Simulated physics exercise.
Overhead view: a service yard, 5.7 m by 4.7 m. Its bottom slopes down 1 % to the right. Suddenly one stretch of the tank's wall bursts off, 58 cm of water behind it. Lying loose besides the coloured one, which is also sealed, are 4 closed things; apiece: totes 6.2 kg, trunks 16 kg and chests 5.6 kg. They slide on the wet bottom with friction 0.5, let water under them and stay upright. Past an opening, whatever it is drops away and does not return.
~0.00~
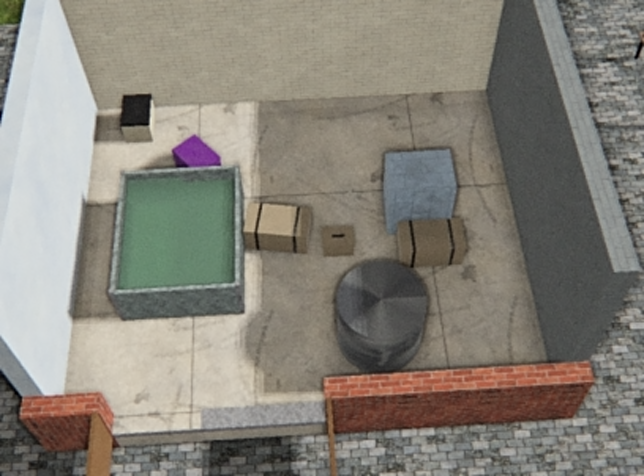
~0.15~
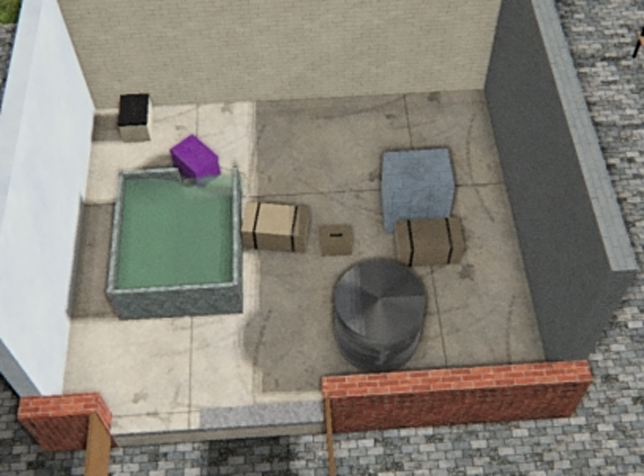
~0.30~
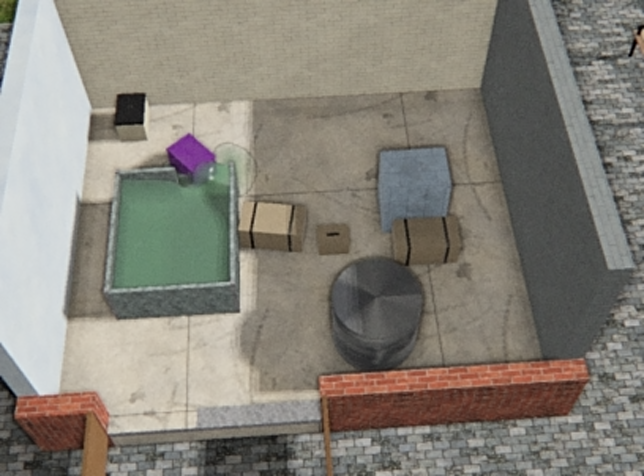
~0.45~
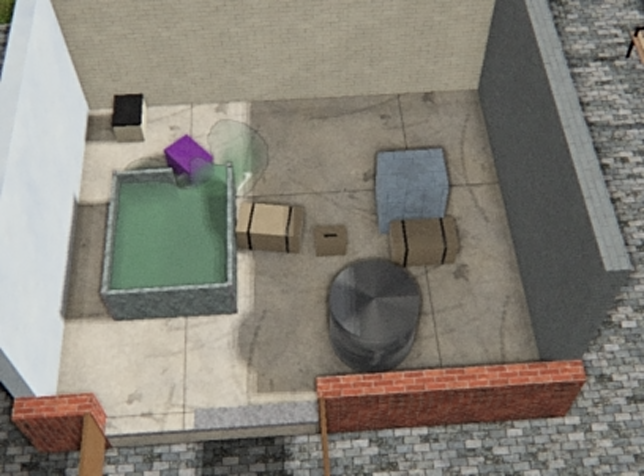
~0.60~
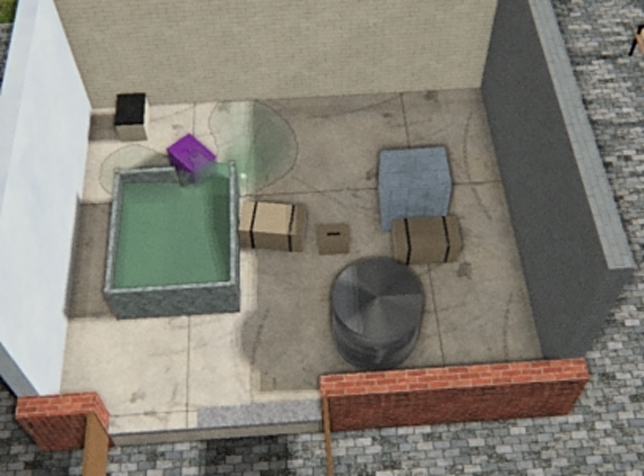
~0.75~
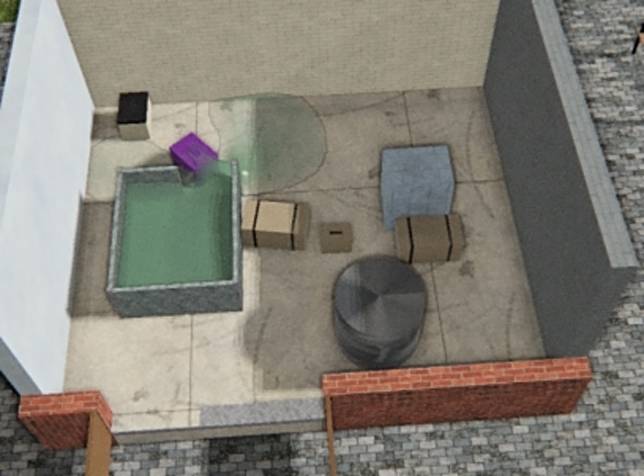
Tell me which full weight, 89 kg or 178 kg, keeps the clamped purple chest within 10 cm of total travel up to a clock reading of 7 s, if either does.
Going by this, the heavier pick is required.
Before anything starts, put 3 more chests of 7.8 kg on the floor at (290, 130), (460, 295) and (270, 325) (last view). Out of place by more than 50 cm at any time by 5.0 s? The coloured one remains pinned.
In the given order, I'd say greater, smaller, smaller.
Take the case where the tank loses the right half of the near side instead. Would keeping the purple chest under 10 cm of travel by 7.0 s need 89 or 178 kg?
So the lighter pick works.
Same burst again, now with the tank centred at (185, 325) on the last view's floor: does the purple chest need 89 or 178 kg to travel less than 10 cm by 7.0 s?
Lab note - in that case: Lighter mass suffices.
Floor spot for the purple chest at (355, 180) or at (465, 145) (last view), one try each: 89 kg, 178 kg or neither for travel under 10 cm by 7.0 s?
One by one: Lighter mass suffices; lighter mass suffices.
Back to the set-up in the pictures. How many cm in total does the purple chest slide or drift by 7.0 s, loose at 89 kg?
Close to 20 centimetres all told.
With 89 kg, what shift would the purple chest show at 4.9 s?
Shift: Roughly 20 cm.
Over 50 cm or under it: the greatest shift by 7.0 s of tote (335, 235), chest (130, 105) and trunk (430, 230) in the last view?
Taking them in order: Within the mark, beyond the mark, within the mark.
After 1.4 s the purple chest would be 19 cm from its start with 89 kg and 0 cm from its start with 178 kg; 14 cm of water round it then.
After 3.1 s the purple chest would be 22 cm from its start with 89 kg and 0 cm from its start with 178 kg; 11 cm of water round it then.
After 4.9 s the purple chest would be 22 cm from its start with 89 kg and 0 cm from its start with 178 kg; 10 cm of water round it then.
After 7.0 s the purple chest would be 22 cm from its start with 89 kg and 0 cm from its start with 178 kg; 6 cm of water round it then.
